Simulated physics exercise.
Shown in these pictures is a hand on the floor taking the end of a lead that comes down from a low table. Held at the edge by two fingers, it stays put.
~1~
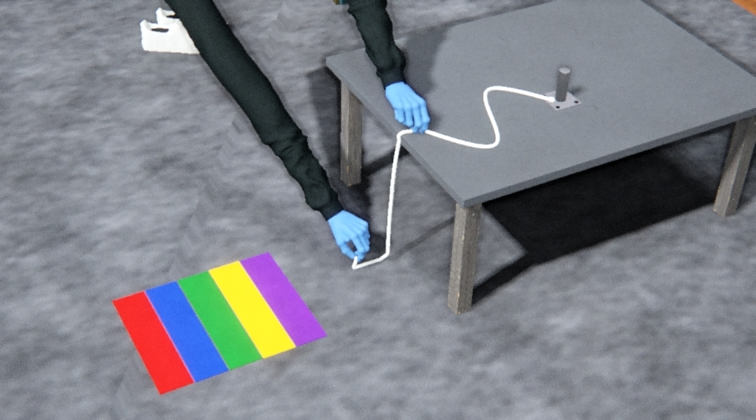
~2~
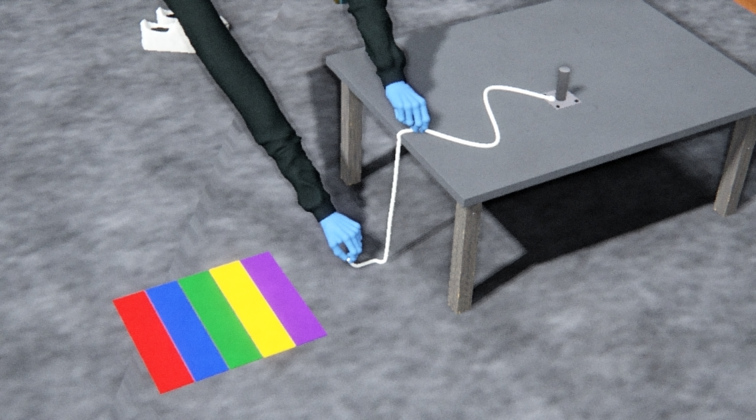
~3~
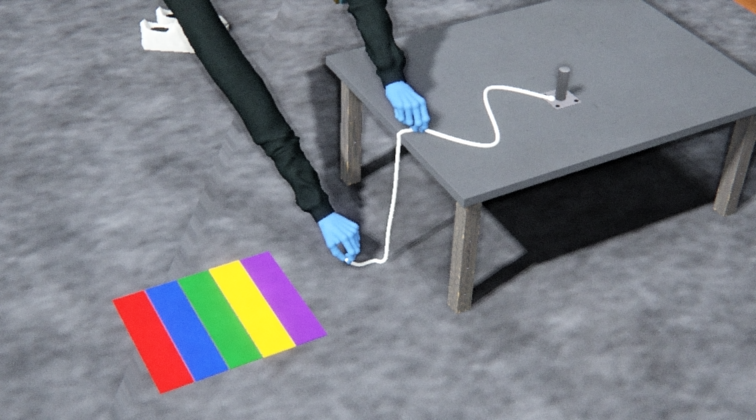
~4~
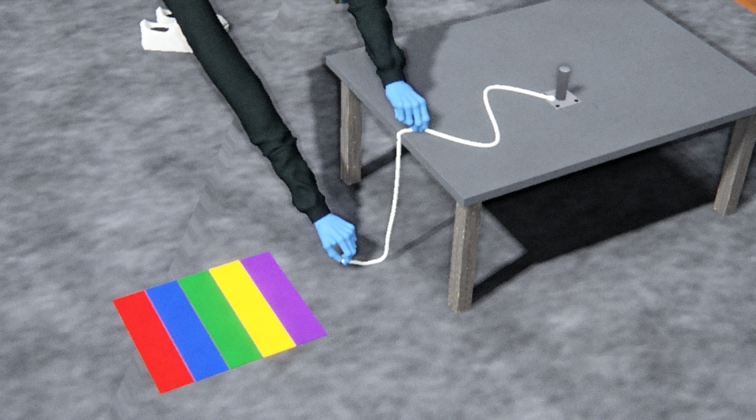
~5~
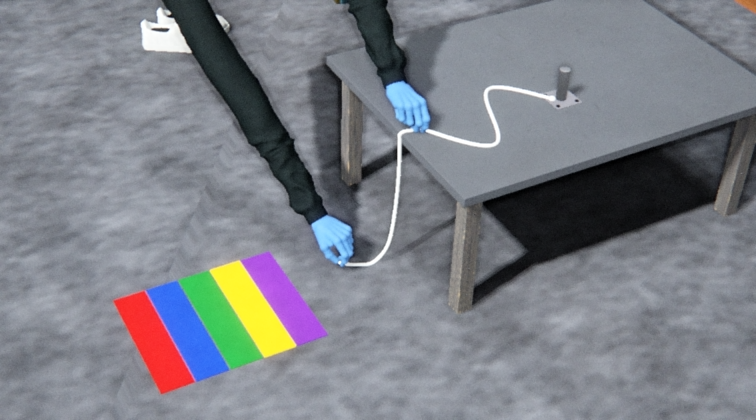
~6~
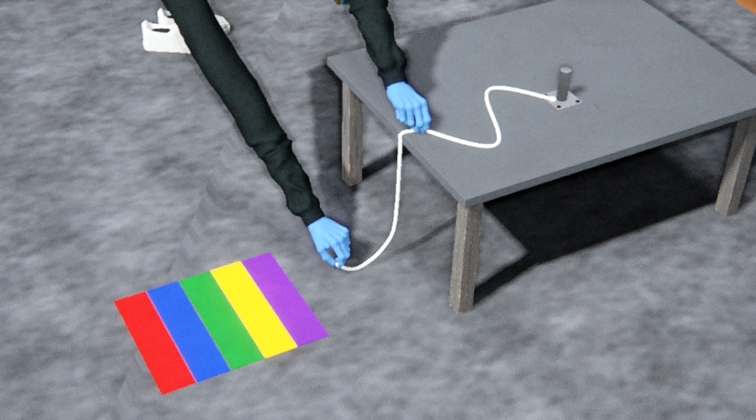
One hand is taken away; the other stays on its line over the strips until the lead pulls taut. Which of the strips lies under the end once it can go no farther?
The red one.
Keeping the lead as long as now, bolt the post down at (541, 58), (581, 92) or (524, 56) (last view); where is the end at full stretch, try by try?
First try about (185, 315), second about (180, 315), third about (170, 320).
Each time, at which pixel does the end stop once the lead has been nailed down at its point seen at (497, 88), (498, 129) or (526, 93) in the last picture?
Results: (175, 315); (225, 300); (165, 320).
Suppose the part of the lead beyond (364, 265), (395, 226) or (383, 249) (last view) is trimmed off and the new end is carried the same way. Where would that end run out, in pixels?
First (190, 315), then (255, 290), then (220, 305).
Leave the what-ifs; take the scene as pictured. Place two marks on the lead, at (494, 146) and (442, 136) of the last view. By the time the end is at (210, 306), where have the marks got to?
They end up at (404, 143) and at (391, 189).
Soon after, end near (210, 306); over green.
After that, end near (172, 318); over blue.
At the stop, end near (150, 326); over red. The end stops over the red strip.
